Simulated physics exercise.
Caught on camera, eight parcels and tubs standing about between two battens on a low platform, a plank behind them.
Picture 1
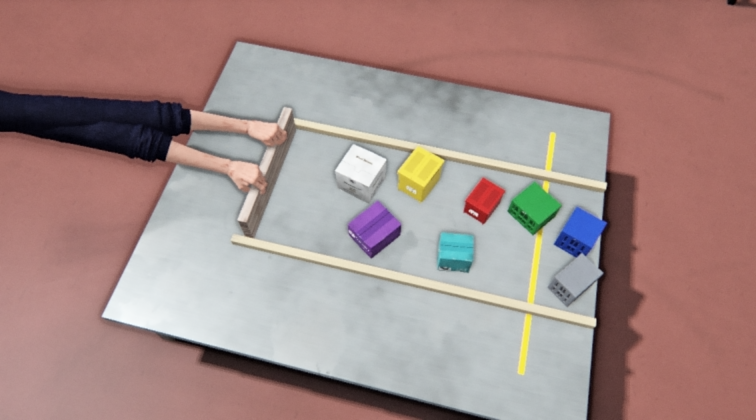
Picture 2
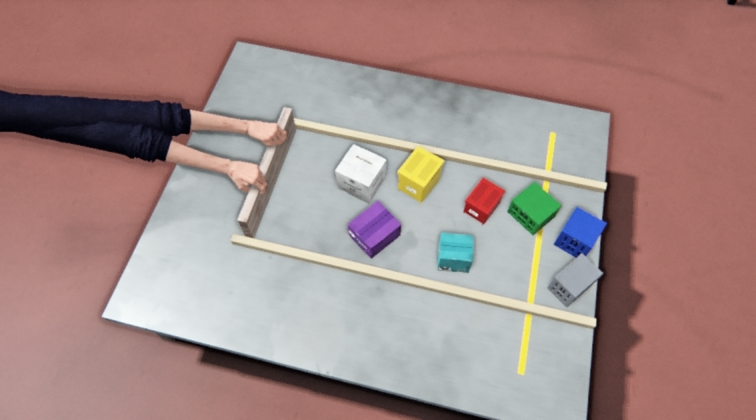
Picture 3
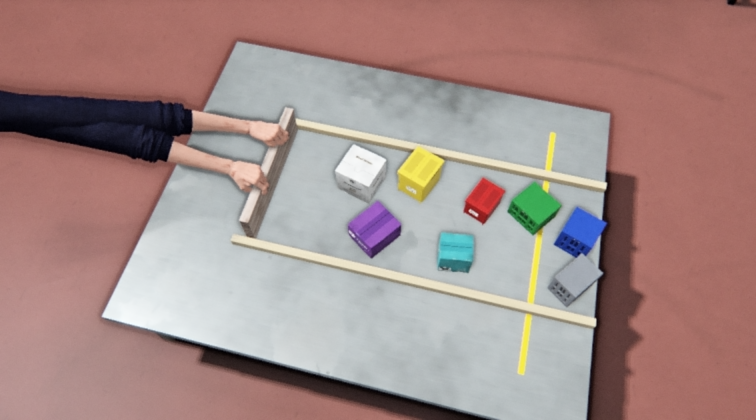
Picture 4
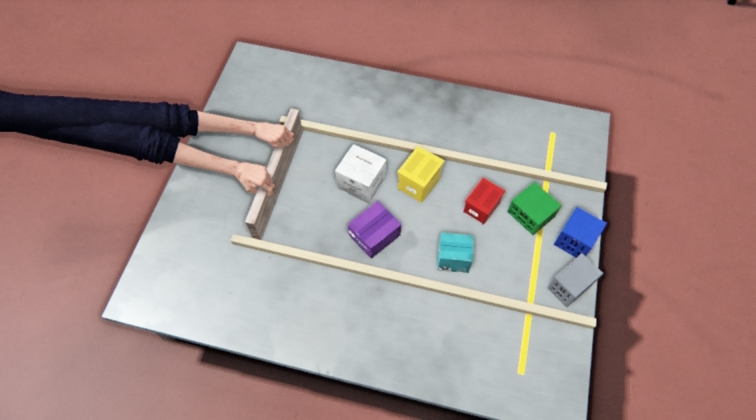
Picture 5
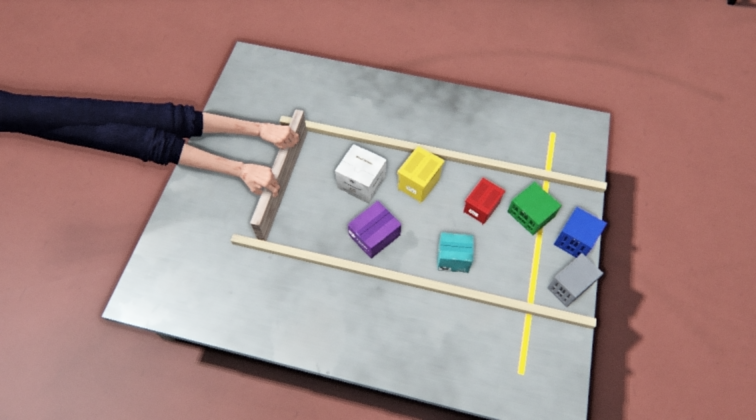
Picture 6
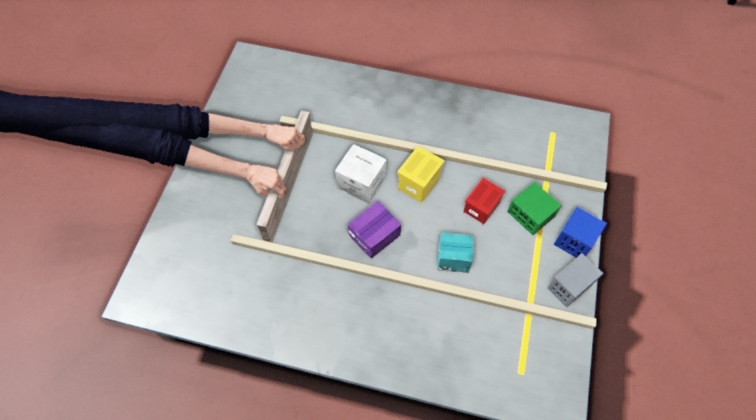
Two hands sliding a plank slowly rightward between two battens towards eight coloured boxes and crates, which stay still.
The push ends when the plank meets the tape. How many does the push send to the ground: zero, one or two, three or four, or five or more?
The number that fall off is three or four.
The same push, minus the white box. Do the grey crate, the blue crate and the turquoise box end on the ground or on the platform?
The grey crate tumbles off, the blue crate is lost, the turquoise box remains up.
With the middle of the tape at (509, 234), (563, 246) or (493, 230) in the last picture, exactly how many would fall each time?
In that order 2, 6 and 2.
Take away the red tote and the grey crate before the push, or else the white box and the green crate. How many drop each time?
It would be 2 and 2.
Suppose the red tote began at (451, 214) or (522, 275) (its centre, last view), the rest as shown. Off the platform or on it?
In turn it remains up; drops off.
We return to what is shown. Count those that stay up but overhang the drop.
That would be 2.
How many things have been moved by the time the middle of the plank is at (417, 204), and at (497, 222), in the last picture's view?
At the one place 6, at the other 8.
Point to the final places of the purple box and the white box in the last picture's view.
About (557, 261), and the other about (565, 215).
Early on, none off yet; blue crate at rest near (579, 234); grey crate at rest near (575, 281); green crate at rest near (534, 209).
Finally, the number that fall off is three or four; lost, red tote, green crate, grey crate and blue crate.
